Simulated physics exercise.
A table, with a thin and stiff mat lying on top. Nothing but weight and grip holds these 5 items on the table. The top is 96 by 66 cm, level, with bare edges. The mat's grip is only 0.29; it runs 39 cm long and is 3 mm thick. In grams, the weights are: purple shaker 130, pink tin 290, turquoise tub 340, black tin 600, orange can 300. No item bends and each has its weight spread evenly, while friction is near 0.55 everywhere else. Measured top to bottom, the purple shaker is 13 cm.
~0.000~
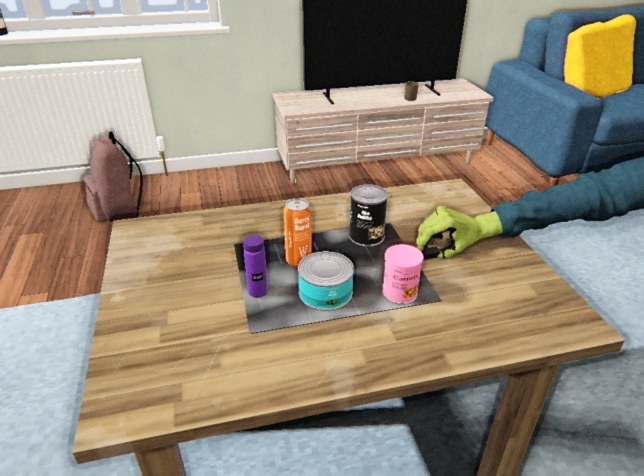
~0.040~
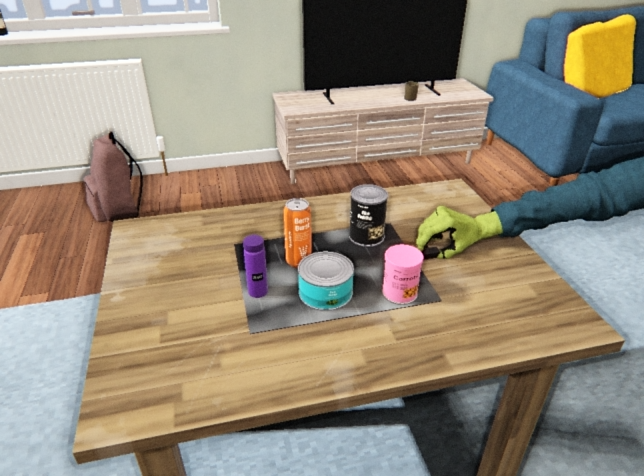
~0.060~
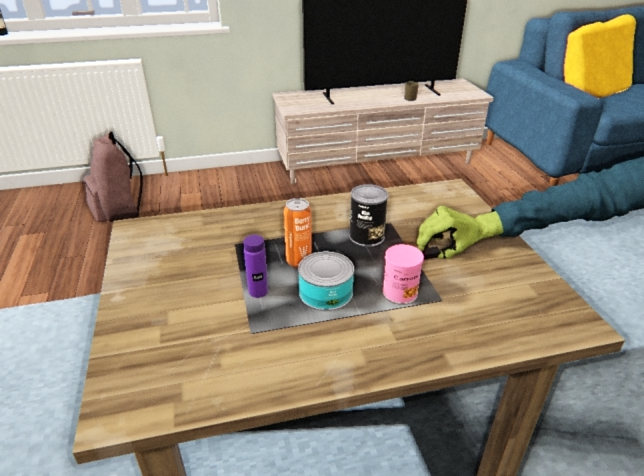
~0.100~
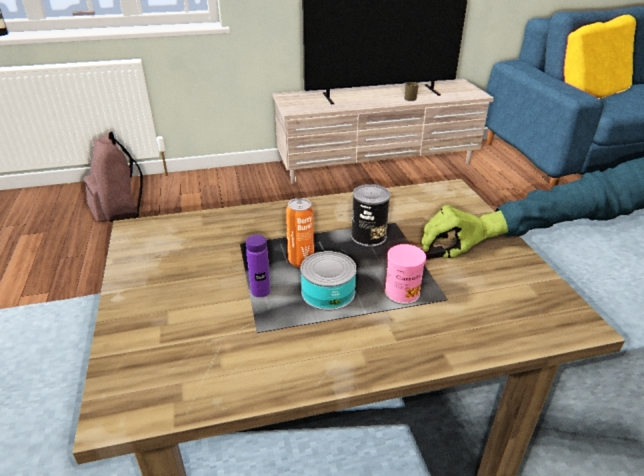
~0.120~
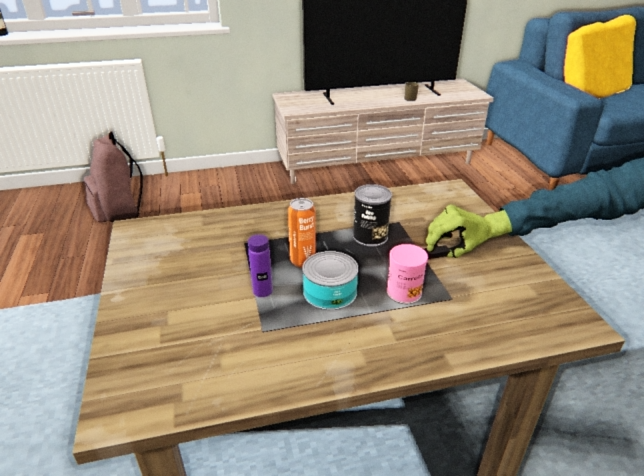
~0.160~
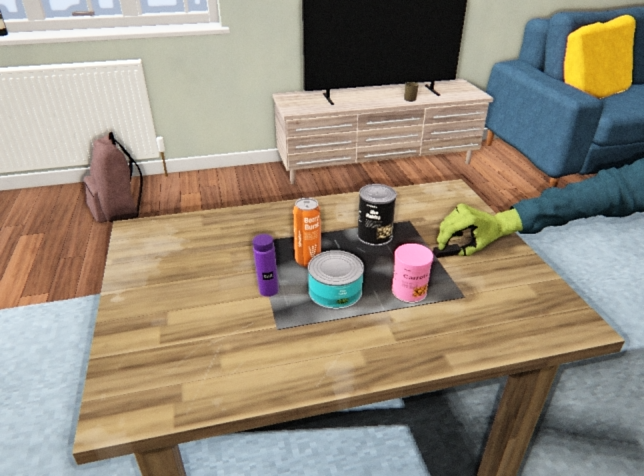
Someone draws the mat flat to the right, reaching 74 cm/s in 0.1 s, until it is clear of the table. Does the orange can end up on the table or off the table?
In the end the orange can comes off the table.
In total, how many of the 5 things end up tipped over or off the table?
That comes to 5.
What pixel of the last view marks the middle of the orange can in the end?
It stops at about (628, 190).
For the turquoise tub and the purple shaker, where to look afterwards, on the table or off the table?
Turquoise tub: Out of bounds; purple shaker: In bounds.
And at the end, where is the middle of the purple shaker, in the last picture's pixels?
It ends up at about (322, 276).
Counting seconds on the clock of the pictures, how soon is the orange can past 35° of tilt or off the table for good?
That first happens close to 0.9 seconds.
By 0.56 s, 35 cm of pull; orange can 29 cm from its spot near (423, 218); purple shaker tilted 60°; black tin 29 cm from its spot.
By 0.96 s, 64 cm of pull; pink tin, turquoise tub, black tin and orange can now off the table; purple shaker on its side.
When it is over (1.8 s), off the table, pink tin, turquoise tub, black tin and orange can; lying over on the table, purple shaker. End places, in pixels of the last picture, orange can near (628, 191).
